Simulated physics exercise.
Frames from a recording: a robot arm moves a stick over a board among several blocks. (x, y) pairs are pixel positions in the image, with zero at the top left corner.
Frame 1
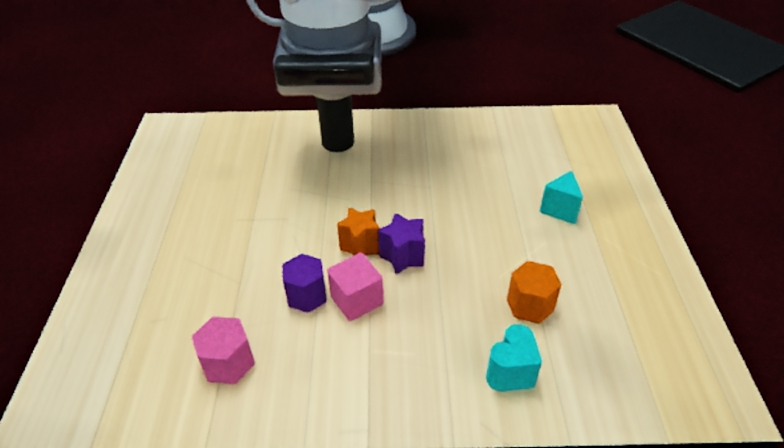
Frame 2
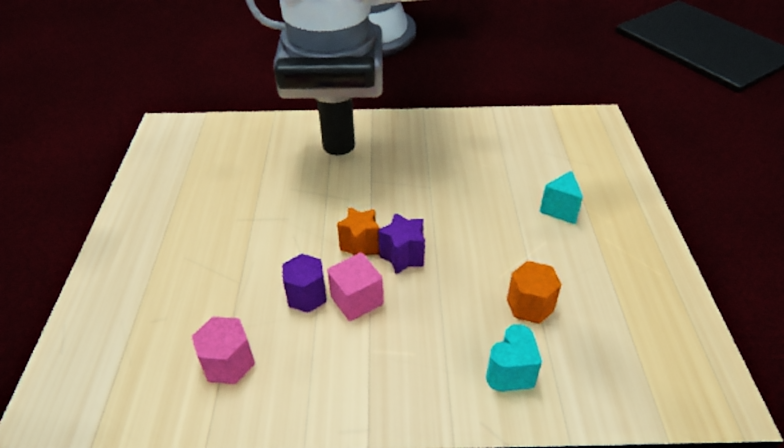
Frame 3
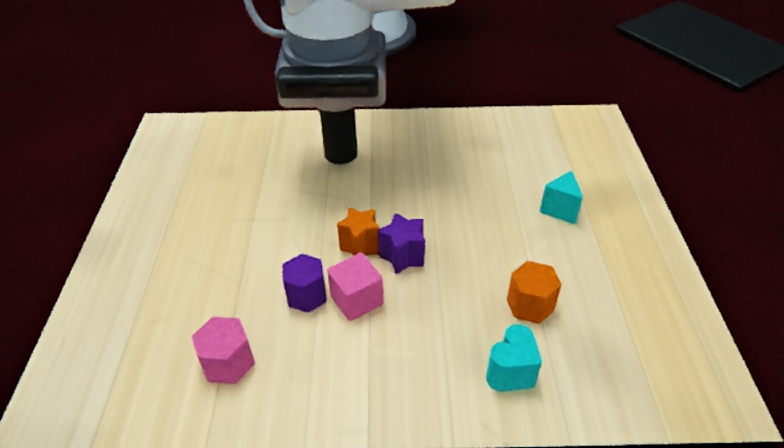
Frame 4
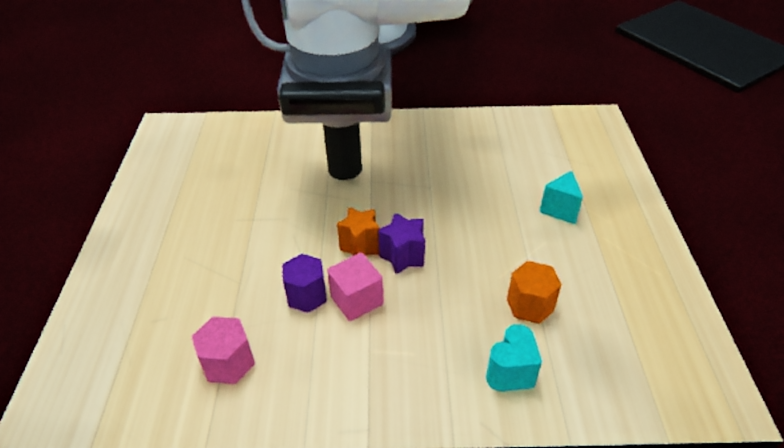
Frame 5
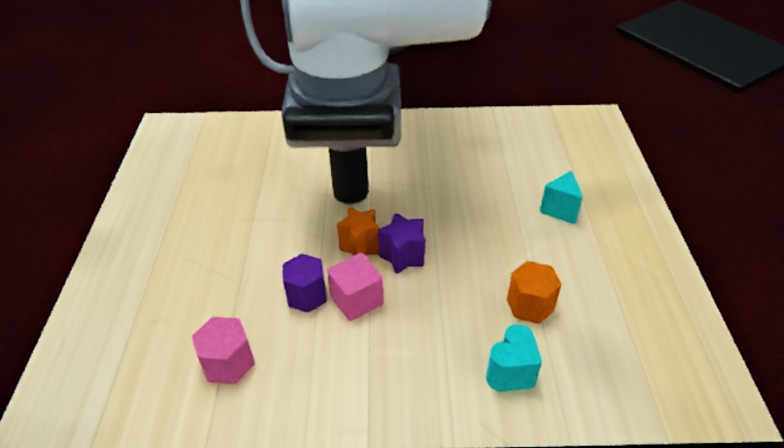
A robot arm holding a black stick moved slowly forward over the wooden board, bringing the stick close behind the orange star, while the orange, purple, pink and teal blocks all stayed still.
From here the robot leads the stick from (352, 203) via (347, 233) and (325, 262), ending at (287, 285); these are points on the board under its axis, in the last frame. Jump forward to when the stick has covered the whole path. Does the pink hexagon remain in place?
It seems so.
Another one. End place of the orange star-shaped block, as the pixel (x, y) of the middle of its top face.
My best guess is (358, 241).
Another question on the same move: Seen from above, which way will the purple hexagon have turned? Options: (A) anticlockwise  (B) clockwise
It's A.
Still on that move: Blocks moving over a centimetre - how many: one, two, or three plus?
My prediction: Two blocks.
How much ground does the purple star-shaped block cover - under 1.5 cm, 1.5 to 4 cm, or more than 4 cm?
The purple star-shaped block moves under 1.5 cm.
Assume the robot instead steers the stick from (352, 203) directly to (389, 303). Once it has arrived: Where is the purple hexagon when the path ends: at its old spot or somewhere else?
The block you're asking about stays where it is.
The first path, step by step. One third of the way, stick (346, 222); orange star-shaped block (361, 231), turned 20° anticlockwise; purple star-shaped block (406, 231), turned 10° anticlockwise.
Two thirds of the way, stick (323, 251); pink square block (357, 276); orange star-shaped block (358, 241), turned 80° anticlockwise; purple star-shaped block (406, 231), turned 10° anticlockwise.
At the end, stick (285, 274); pink hexagon not moved; purple hexagon (286, 292), turned 50° anticlockwise; pink square block (357, 276); orange star-shaped block (358, 241), turned 80° anticlockwise; purple star-shaped block (406, 231), turned 10° anticlockwise.
